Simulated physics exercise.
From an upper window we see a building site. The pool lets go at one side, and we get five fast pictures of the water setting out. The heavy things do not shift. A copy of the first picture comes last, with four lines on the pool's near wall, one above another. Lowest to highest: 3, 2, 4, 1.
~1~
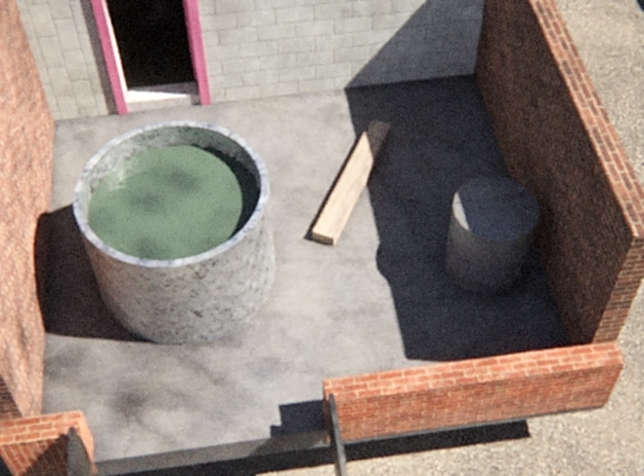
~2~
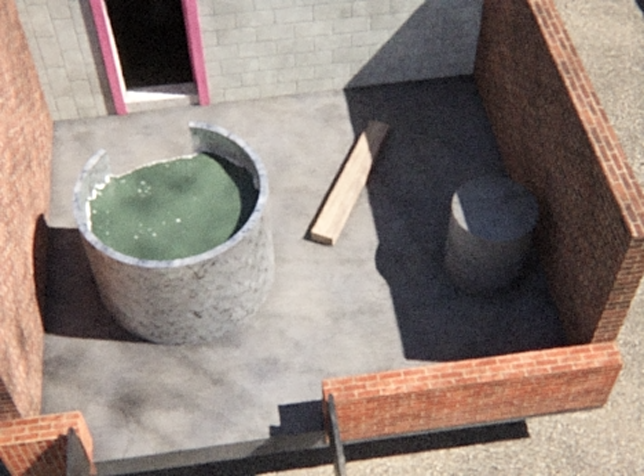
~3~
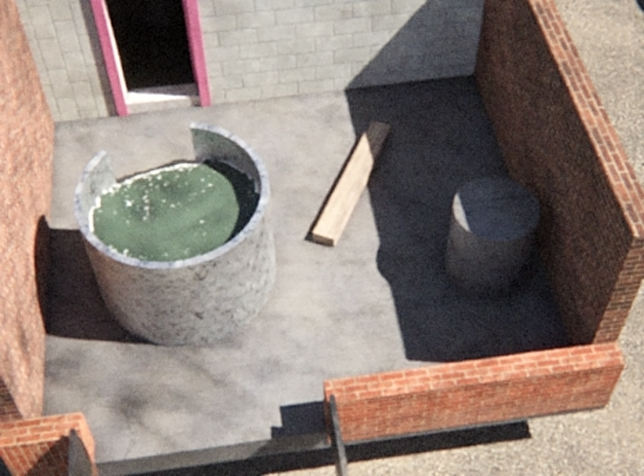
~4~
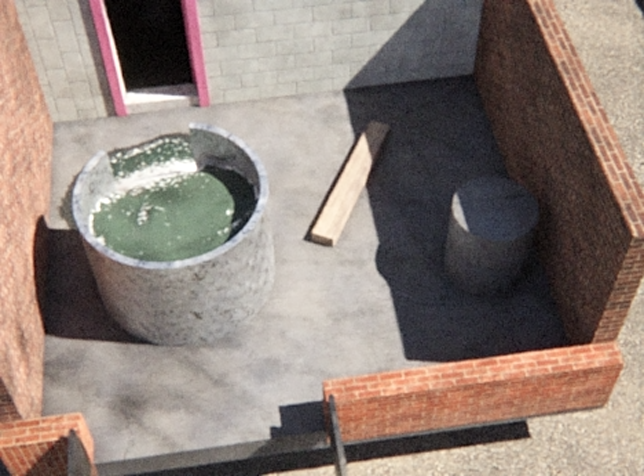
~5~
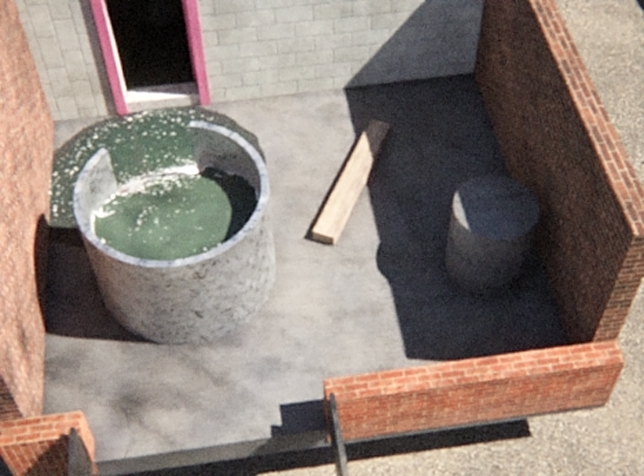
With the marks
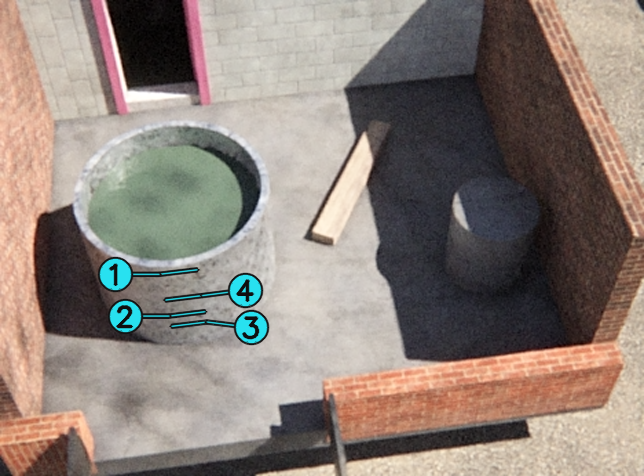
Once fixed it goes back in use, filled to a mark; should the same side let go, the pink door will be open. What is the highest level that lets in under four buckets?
Take 3.
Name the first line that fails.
That would be 2.
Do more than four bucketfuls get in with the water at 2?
Yes, that goes wrong.
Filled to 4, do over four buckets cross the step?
Yes, that goes wrong.
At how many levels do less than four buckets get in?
One of the four.
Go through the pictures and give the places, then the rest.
In the first picture, water in the pool at rest, its middle at (175, 207); foot of the pink doorway at (165, 108); open gate at (202, 392).
In the second picture, water covers 1 % of the ground, its front hidden from here.
In the third picture, water covers 5 % of the ground, its front hidden from here.
In the fourth picture, water covers 10 % of the ground, its front hidden from here.
In the fifth picture, 18 % of the ground under water, visible out to (56, 211).
In cyan, 1 at (178, 272); 2 at (187, 313); 3 at (189, 324); 4 at (183, 297); from the bottom up 3, 2, 4, 1.
Choosing 1, dozens of bucketfuls pour in.
Choosing 2, about 9 bucketfuls get in.
Choosing 3, a bucket or two gets in.
Choosing 4, dozens of bucketfuls pour in.
